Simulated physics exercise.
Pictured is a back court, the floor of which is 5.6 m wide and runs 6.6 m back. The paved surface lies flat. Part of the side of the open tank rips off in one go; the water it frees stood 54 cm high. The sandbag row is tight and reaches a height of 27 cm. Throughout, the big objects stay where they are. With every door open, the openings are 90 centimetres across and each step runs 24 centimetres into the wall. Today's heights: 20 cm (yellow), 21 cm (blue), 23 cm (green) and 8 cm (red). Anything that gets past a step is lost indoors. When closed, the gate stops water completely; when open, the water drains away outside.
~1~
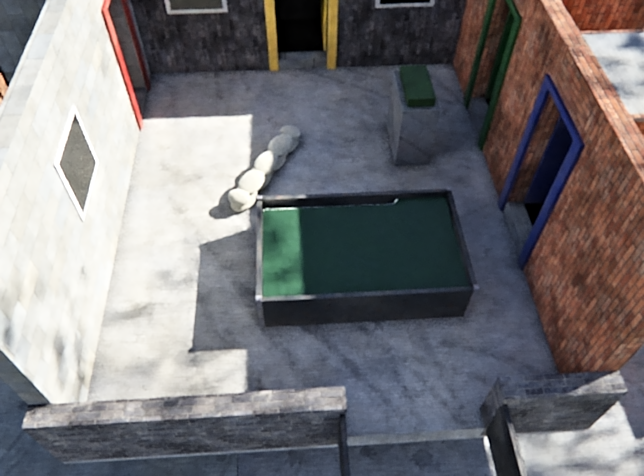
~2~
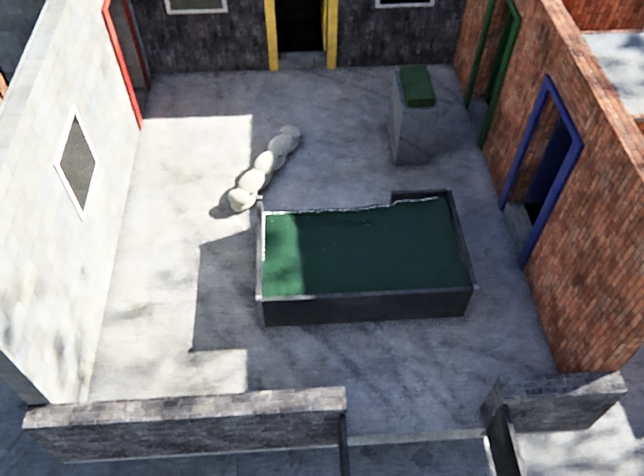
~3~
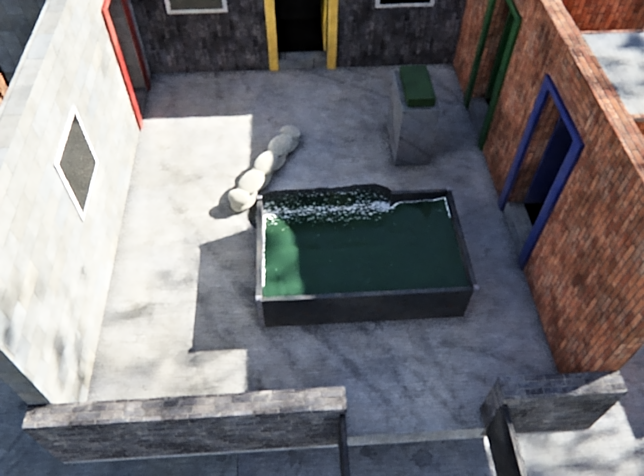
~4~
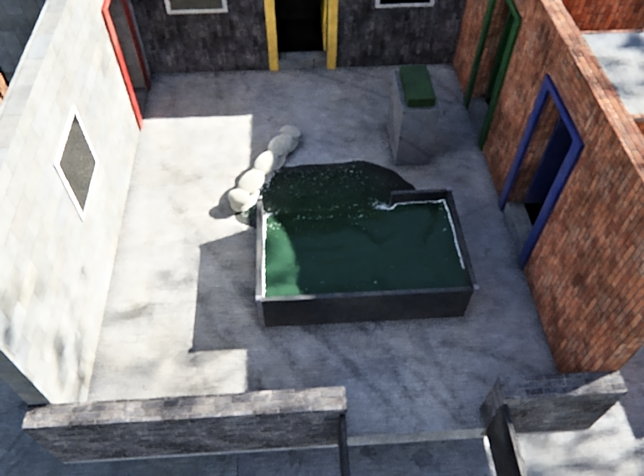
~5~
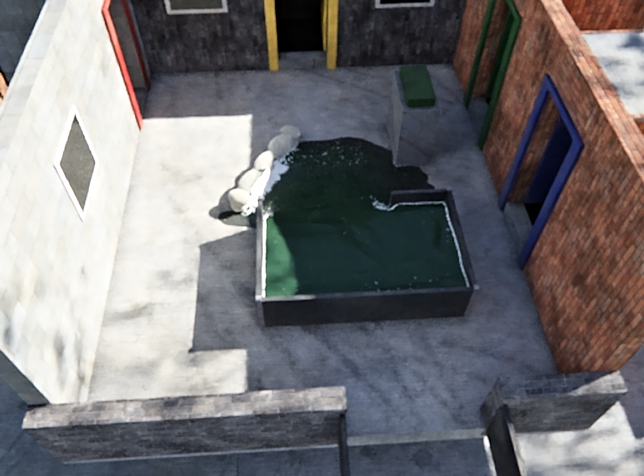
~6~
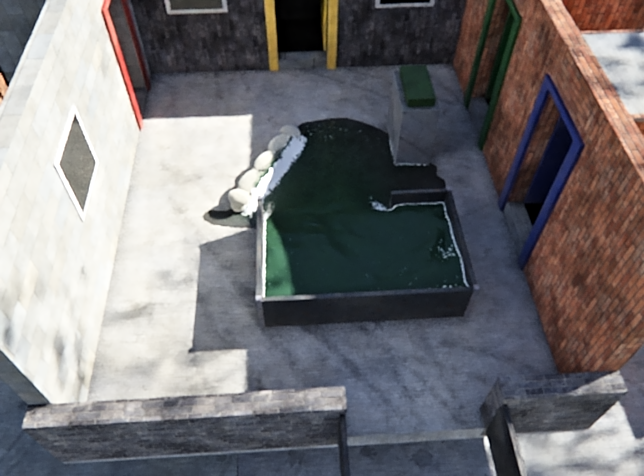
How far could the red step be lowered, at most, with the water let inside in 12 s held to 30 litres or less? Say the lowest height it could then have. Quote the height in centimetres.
It could then stand at about 7.5 cm.
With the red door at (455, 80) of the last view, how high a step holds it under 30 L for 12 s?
26 cm.
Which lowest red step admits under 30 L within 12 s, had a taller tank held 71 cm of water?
You'd need a step of close to 11.0 cm.
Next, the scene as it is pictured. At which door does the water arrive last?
The red door.
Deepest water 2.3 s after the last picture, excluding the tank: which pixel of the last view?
Around (454, 67).
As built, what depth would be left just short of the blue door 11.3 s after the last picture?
Some 4.5 cm.
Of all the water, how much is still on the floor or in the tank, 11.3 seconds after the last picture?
Around 92 in a hundred parts remain.
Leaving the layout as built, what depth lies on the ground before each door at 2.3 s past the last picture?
In cm: Yellow 16, blue 1, green 9, red 1.
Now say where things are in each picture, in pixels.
In the first picture, still water, 54 cm deep, in the open tank at (361, 244); the red door at (129, 57) is dry.
In the second picture, the gap is on the far side, the front 0.3 m out at a hidden place; the back of the open tank holds 54 cm.
In the third picture, water pours out on the far side and has run 0.7 m, to (291, 193); about 9 cm deep outside, 54 cm at the back.
In the fourth picture, water pours out on the far side and has run 1.2 m, to (351, 165); about 9 cm deep outside, 53 cm at the back.
In the fifth picture, water pours out on the far side and has run 1.8 m, to (337, 142); about 8 cm deep outside, 46 cm at the back.
In the sixth picture, the front is at (324, 123), 2.2 m from the gap on the far side; 4.1 m2 of floor is wet, 48 cm left at the back; the red door at (129, 57), 4.1 m from the gap, is still 2.8 m from the nearest water.
Then, 0.7 s after the last picture water covers 25 % of the floor, deepest (36 cm) near (271, 188); it has not reached the red door.
Then, 2.3 s after the last picture water covers 45 % of the floor, deepest (38 cm) near (454, 67); it has not reached the red door.
Then, 11.3 s after the last picture water covers 95 % of the floor, deepest (12 cm) near (110, 284); 6 cm at the red door, 23 litres in over its 8 cm step.
At the red door as built, the water peaked near 12 cm, 4.7 s after the last picture.
Run again over the same 12 s with other heights there, 46 litres in over 6.5 cm, 13 litres over 9 cm. The limit of 30 litres is kept from about 7.5 cm up.
